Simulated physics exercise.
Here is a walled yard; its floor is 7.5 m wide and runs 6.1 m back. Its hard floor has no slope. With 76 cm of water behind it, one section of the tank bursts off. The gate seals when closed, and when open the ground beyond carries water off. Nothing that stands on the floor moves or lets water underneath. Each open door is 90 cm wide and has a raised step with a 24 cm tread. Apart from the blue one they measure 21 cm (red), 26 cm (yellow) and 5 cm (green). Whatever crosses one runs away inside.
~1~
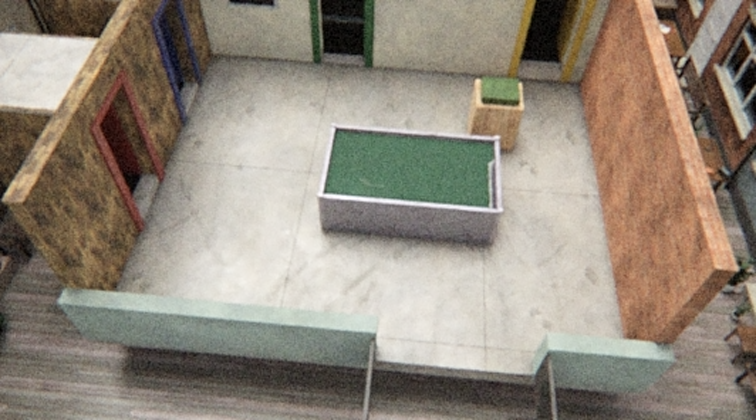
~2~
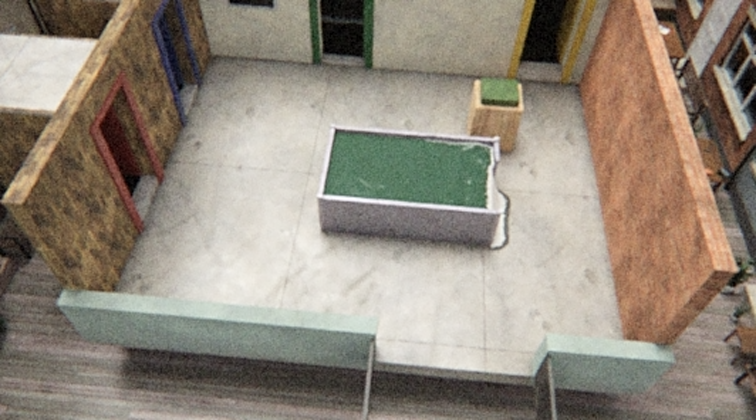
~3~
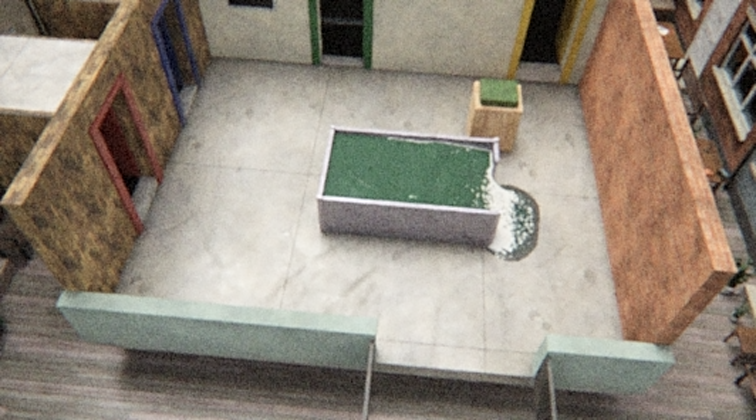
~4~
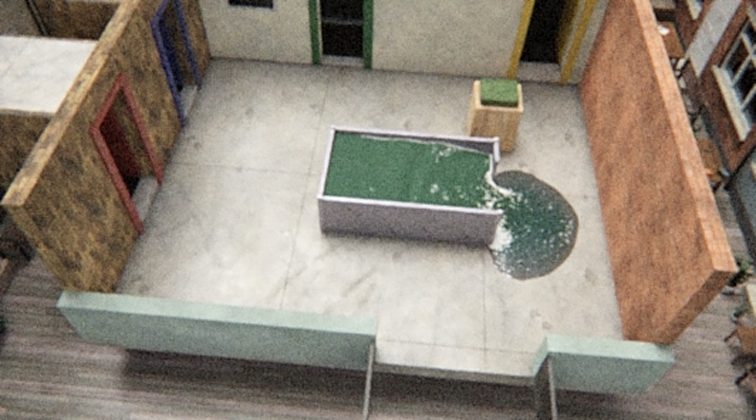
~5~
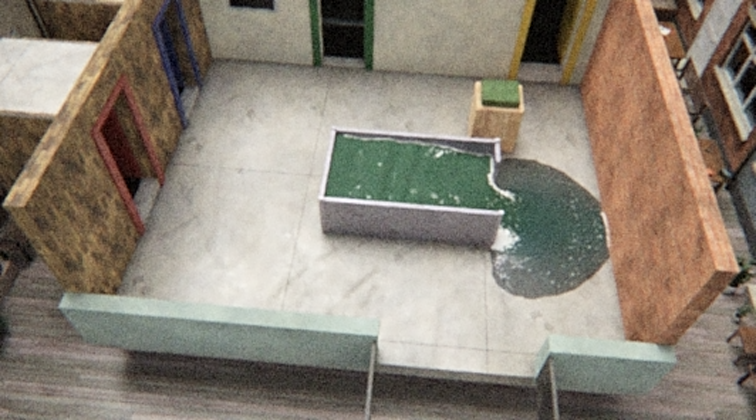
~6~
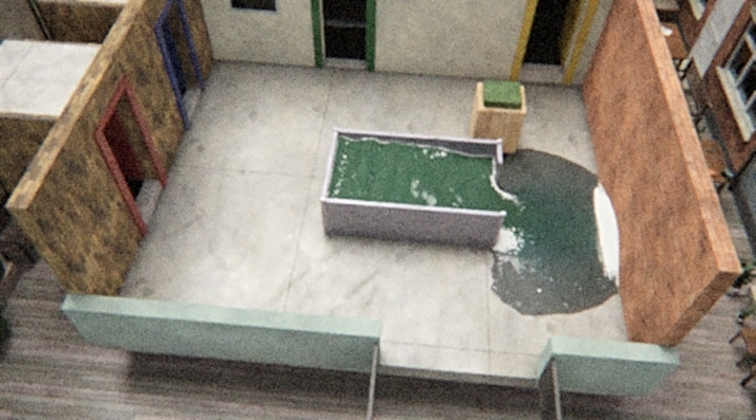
The video shows a walled yard with a rectangular tank of green water, still at first; then its right end opens and water pours out, spreading in a widening, foam-flecked pool across the pale floor to the reddish-brown right wall.
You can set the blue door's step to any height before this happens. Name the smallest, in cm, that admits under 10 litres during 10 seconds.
Some 6 cm above the ground.
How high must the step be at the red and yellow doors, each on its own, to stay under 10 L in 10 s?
Roughly 6.5 cm at red and 21 cm at yellow.
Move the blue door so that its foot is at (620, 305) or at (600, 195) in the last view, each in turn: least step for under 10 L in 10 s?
Roughly 27 and 33 cm.
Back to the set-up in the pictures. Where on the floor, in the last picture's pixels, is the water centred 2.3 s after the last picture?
Near (493, 220).
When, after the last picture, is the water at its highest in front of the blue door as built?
Around 8.5 s.
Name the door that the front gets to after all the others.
It is the blue one.
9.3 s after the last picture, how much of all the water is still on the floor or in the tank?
About 88 per cent.
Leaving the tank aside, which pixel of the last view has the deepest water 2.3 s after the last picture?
Near (624, 358).
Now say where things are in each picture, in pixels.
The first frame shows the tank at (412, 169) is whole and still, 76 cm deep; the blue door at (180, 60) is dry.
In the second frame, water pours out at (490, 208) and has run 0.3 m, to (506, 205); about 10 cm deep outside, 76 cm at the back.
In the third frame, the front is at (535, 217), 0.8 m from the gap at (489, 210); 0.9 m2 of floor is wet, 76 cm left at the back.
In the fourth frame, the gap is at (489, 210), the front 1.4 m out at (573, 231); the back of the tank holds 76 cm.
In the fifth frame, the gap is at (491, 211), the front 1.9 m out at (607, 249); the back of the tank holds 76 cm.
In the sixth frame, the gap is at (493, 212), the front 2.0 m out at (615, 286); the back of the tank holds 71 cm; the blue door at (182, 66), 6.0 m from the gap, is still 5.8 m from the nearest water.
Then, 0.7 s after the last picture water covers 15 % of the floor, deepest (44 cm) near (603, 235); it has not reached the blue door.
Then, 2.3 s after the last picture water covers 35 % of the floor, deepest (38 cm) near (624, 358); it has not reached the blue door.
Then, 9.3 s after the last picture water covers 95 % of the floor, deepest (10 cm) near (222, 64); 8 cm at the blue door, 0 litres in over its 12 cm step.
At the blue door as built, the water peaked near 9 cm, 8.7 s after the last picture.
Run again over the same 10 s with other heights there, 22 litres in over 5 cm, 5 litres over 7 cm. The limit of 10 litres is kept from about 6 cm up.
